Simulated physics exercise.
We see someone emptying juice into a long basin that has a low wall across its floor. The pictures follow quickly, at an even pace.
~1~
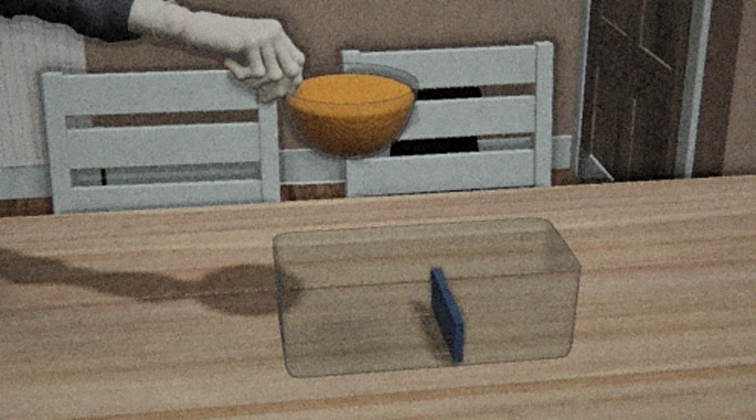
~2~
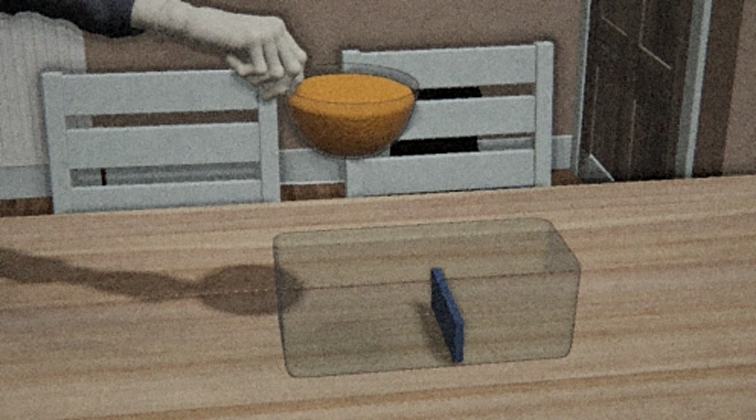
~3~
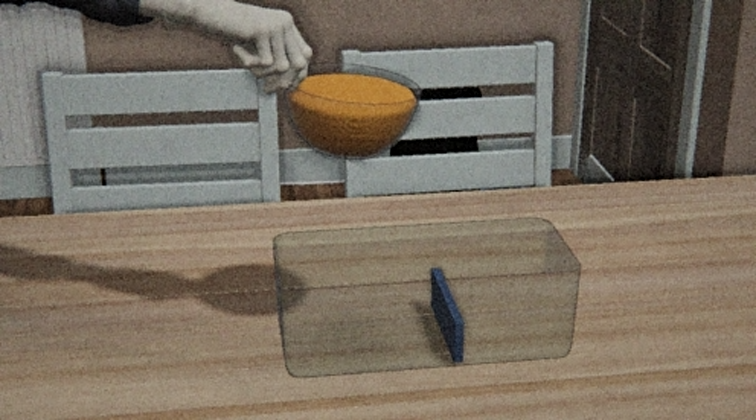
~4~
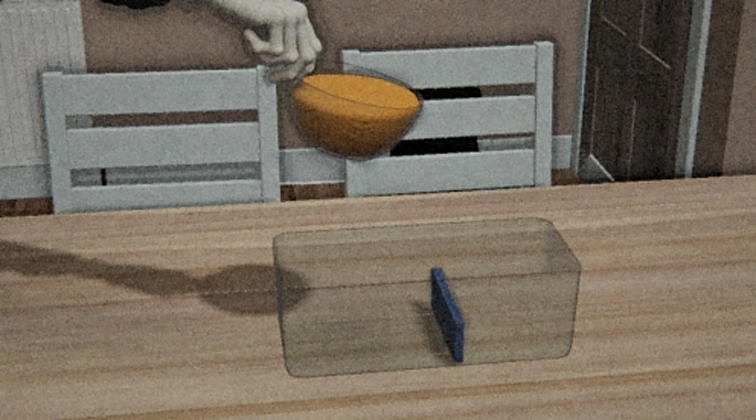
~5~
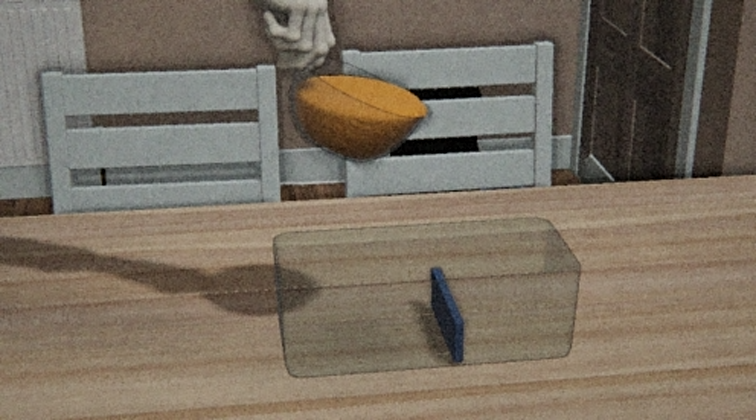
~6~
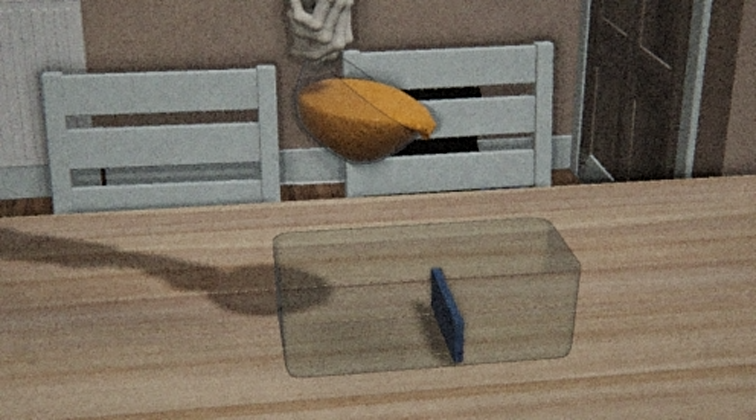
A glass bowl of orange juice tilts steadily rightward in a hand above a clear basin.
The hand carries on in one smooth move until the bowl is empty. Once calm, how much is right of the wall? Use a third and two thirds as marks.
The share right of the wall is between a third and two thirds.
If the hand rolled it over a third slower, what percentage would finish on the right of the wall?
Roughly 70 in a hundred.
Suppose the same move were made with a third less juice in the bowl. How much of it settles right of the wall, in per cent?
It comes to 45 per cent or so.
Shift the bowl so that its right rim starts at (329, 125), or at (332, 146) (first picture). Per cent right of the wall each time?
About 10 and 15 per cent.
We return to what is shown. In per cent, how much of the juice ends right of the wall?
Near 55 %.
A moment on, the bowl is tipped right over and 6 per cent is still to pour, 3 is left of the wall and 44 right of it.
Next, the bowl is tipped right over and 0 per cent is still to pour, 37 is left of the wall and 51 right of it.
Then the bowl is tipped right over and 0 per cent is still to pour, 42 is left of the wall and 52 right of it.
Later the bowl is tipped right over and 0 per cent is still to pour, 43 is left of the wall and 53 right of it.
Finally, 43 per cent lies left of the wall, 53 right of it and 4 outside.
